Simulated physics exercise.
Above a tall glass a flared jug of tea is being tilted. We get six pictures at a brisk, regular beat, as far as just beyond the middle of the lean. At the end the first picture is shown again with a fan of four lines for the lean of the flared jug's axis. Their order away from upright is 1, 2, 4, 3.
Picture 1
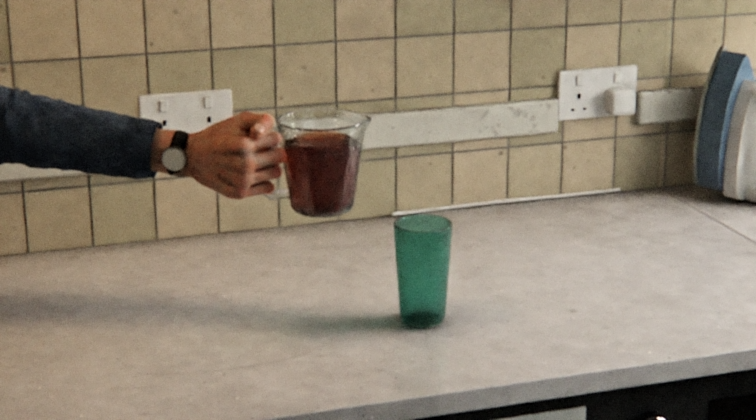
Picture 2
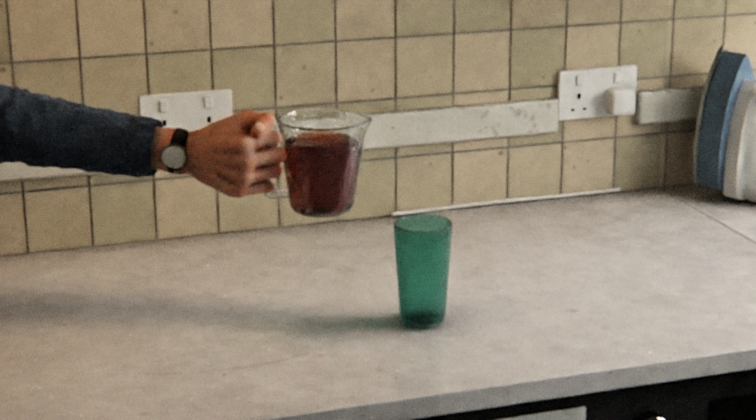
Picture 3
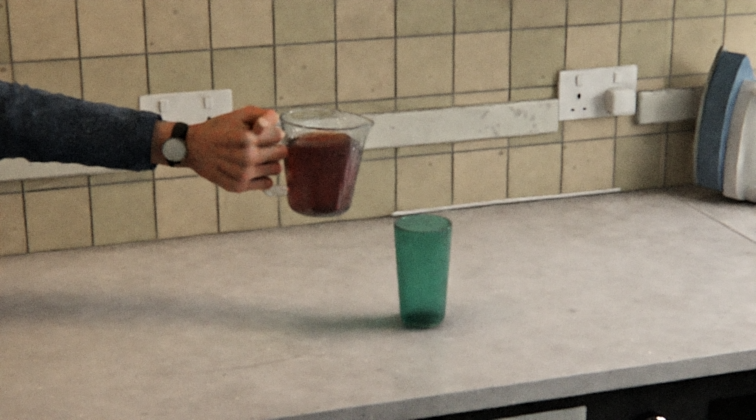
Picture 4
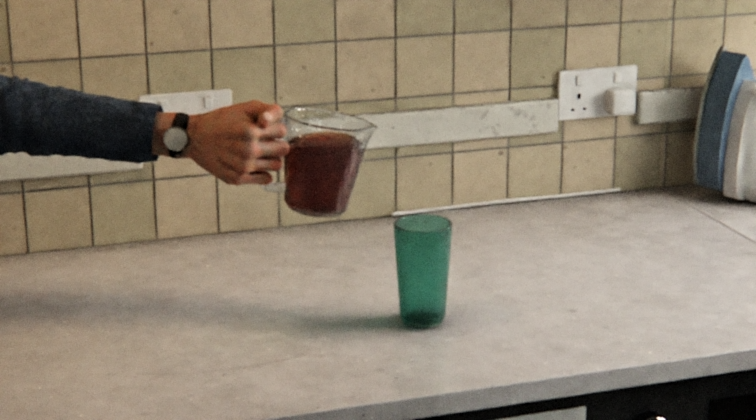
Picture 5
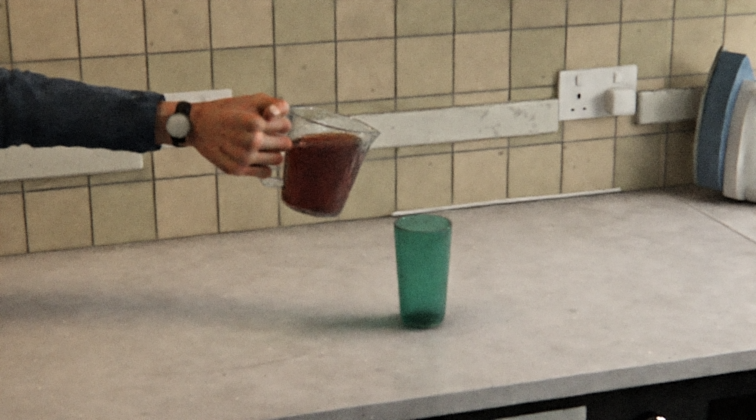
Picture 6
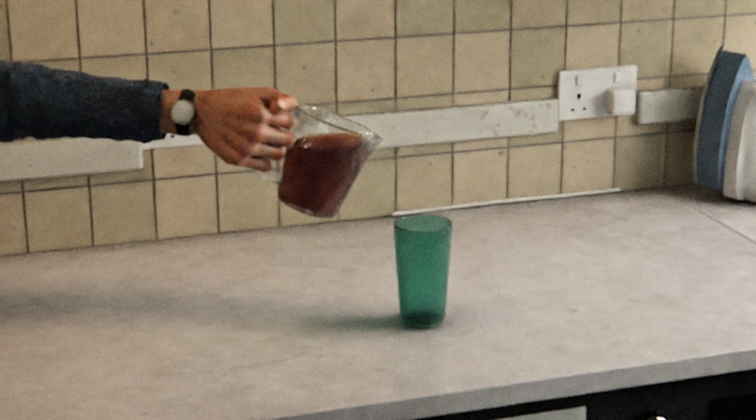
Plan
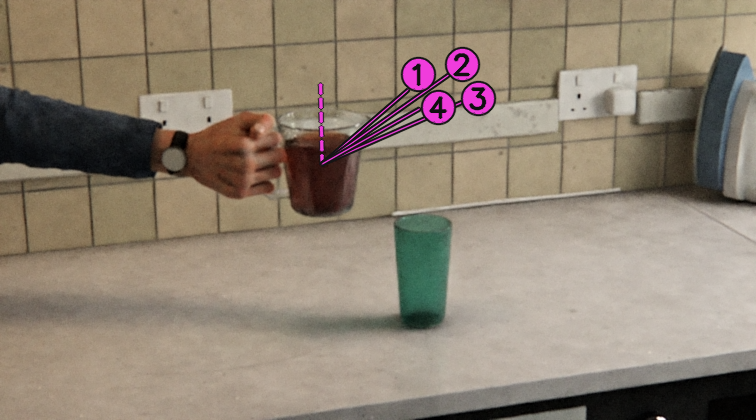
To begin with, a hand wearing a watch holds a clear, flared jug of dark reddish tea upright above and to the left of a tall green glass on a counter. The hand then gradually tilts the jug rightward, its lip lowering slightly, while the tea stays inside and the glass remains still.
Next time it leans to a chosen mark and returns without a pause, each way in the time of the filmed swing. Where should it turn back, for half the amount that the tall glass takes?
Choose 2.
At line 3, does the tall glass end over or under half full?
Over.
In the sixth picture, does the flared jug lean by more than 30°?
No, it does not.
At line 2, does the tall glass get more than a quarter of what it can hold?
Yes.
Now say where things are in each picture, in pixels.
In the first frame, upright, lip at (369, 118); rim of the tall glass round (423, 223); nothing has left yet.
In the second frame, upright, lip at (370, 118); nothing has left yet.
In the third frame, tipped about 4°, lip at (372, 121); nothing has left yet.
In the fourth frame, tipped about 9°, lip at (375, 125); nothing has left yet.
In the fifth frame, tipped about 16°, lip at (378, 131); nothing has left yet.
In the sixth frame, tipped about 22°, lip at (381, 138); nothing has left yet.
On the marked copy, 1 at (407, 90); 2 at (448, 74); 3 at (461, 102); 4 at (419, 108).
Choosing 1, the tall glass ends with about 36 % of what it can hold.
Choosing 2, the tall glass ends with about 49 % of what it can hold.
Choosing 3, the tall glass ends with about 76 % of what it can hold.
Choosing 4, the tall glass ends with about 63 % of what it can hold.
